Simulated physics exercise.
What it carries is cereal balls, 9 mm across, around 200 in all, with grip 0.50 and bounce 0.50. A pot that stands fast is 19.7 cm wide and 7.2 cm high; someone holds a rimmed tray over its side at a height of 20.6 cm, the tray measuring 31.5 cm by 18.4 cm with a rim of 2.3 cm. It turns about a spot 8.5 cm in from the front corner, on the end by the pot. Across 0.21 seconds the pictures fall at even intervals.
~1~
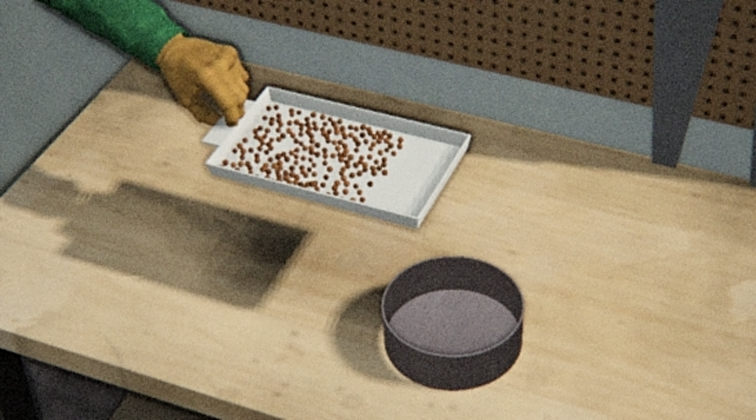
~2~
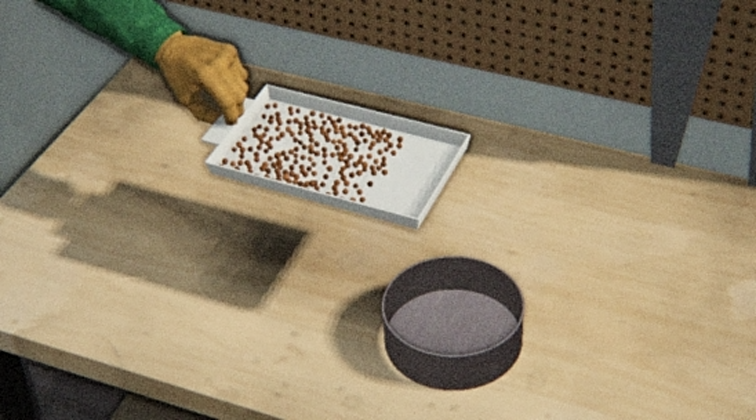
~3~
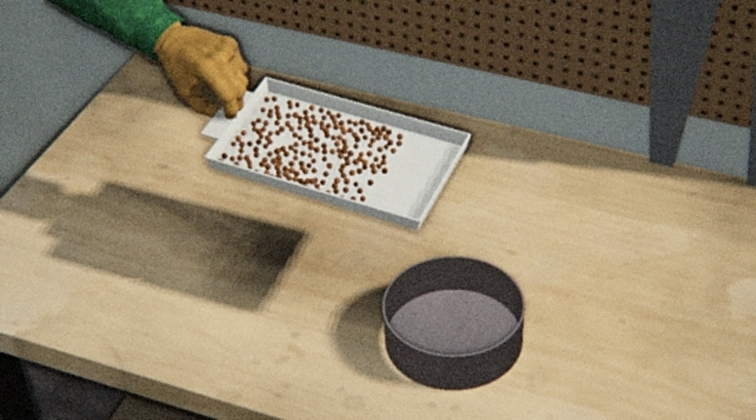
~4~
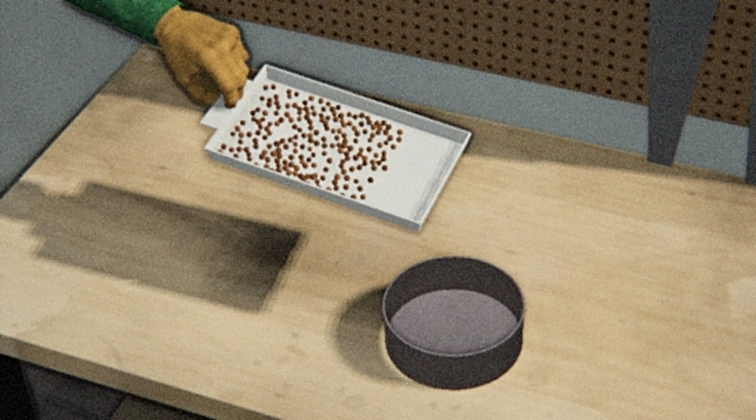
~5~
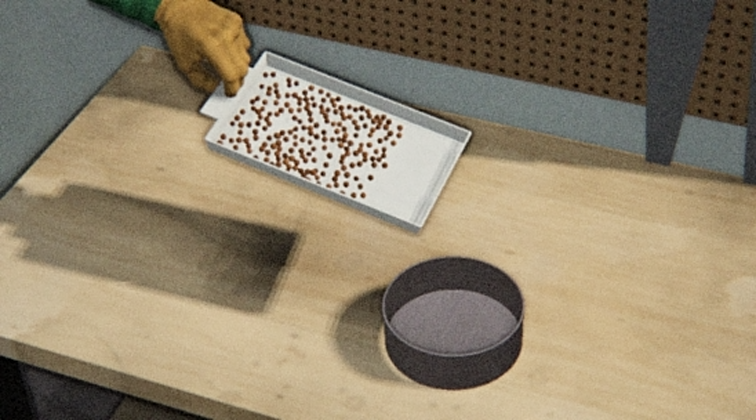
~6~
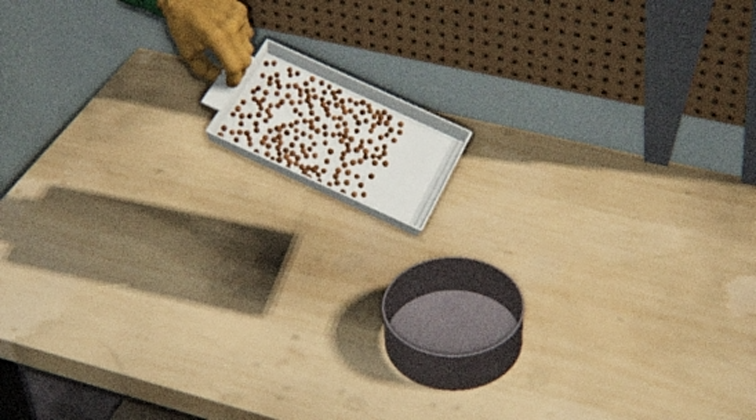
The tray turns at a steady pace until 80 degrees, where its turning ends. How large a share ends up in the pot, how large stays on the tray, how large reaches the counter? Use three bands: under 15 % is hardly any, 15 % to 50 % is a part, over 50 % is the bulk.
Shares - pot: The bulk; left on the tray: A part; counter: Hardly any.
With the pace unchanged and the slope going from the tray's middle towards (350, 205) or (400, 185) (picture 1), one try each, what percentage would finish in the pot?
Roughly 55 per cent on the first try and 40 per cent on the second.
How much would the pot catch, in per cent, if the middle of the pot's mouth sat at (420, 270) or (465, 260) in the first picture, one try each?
35 % and 20 %.
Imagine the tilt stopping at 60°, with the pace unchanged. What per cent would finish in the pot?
It would be near 40 per cent.
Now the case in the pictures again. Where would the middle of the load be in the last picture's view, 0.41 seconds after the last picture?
Close to pixel (407, 204).
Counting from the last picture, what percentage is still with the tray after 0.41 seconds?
It comes to near 100 per cent.
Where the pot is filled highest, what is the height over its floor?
Roughly 2.0 centimetres.
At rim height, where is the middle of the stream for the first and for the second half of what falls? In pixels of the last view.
At about (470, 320), then at (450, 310).
Then, 0.24 s after the last picture, tilt 49 degrees; the tray holds 100 %, the pot 0 %.
Then, 0.41 s after the last picture, tilt 71 degrees; the tray holds 100 %, the pot 0 %.
Then, 0.69 s after the last picture, tilt 80 degrees; the tray holds 30 %, the pot 60 %.
In the end, pot 75 %, tray 20 %, counter 0 %.
